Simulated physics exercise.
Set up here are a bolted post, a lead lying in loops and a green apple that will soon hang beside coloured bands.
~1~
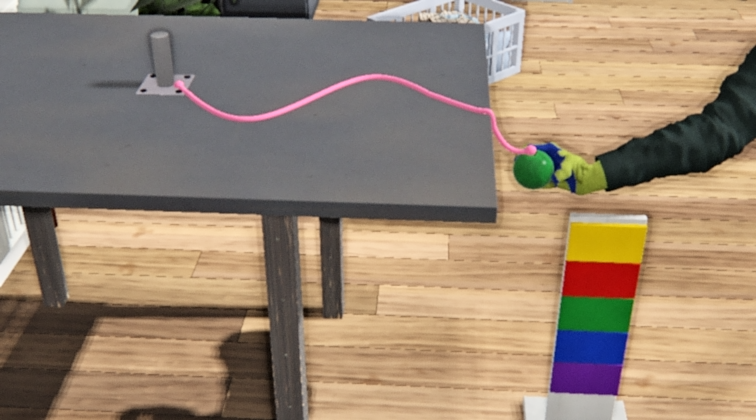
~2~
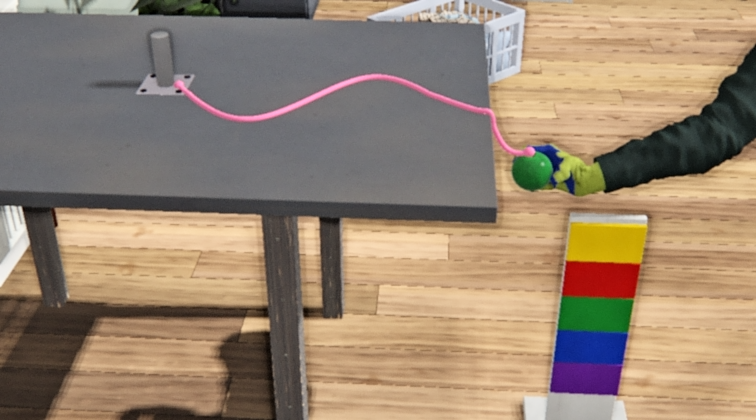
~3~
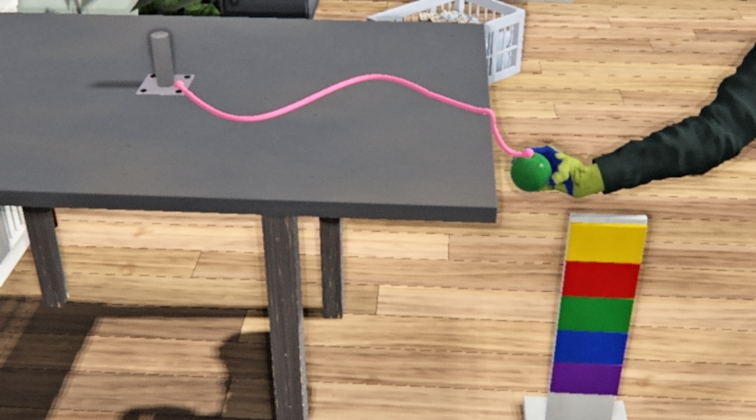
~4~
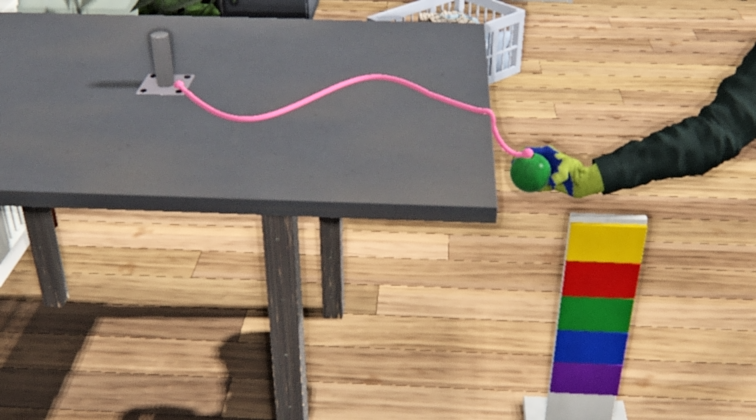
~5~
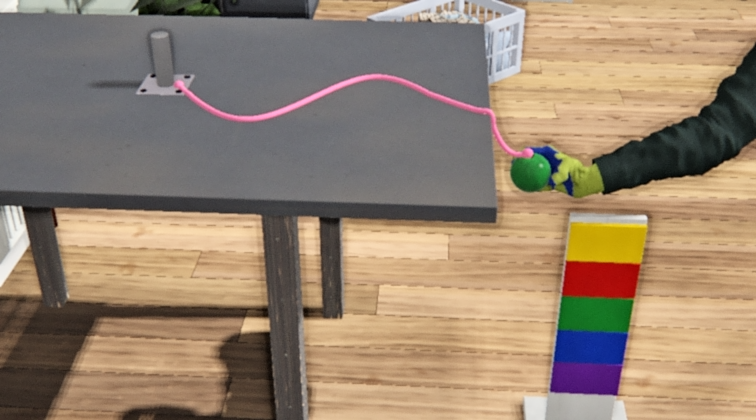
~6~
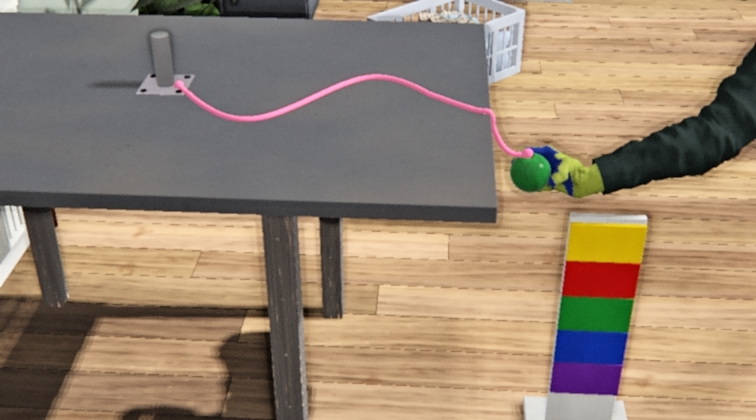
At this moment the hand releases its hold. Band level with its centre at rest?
Red.
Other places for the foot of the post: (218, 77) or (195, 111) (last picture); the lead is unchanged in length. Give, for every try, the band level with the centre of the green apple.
First case: Green. Second case: Green.
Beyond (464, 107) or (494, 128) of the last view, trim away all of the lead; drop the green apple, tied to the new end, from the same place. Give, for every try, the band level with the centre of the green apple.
Per try - 1: No band; 2: Yellow.
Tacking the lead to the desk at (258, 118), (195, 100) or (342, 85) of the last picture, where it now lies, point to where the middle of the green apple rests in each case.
Respectively (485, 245), (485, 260) and (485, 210).
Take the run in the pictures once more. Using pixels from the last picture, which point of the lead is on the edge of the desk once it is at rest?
Check around (412, 86) - that's where it is.
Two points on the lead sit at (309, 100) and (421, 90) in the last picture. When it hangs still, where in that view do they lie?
I'd say about (361, 100) for one and about (491, 128) for the other.
A little later, apple near (502, 269); level with red.
Next, apple near (457, 265); level with red.
When it is over, apple near (485, 273); level with red. At red.
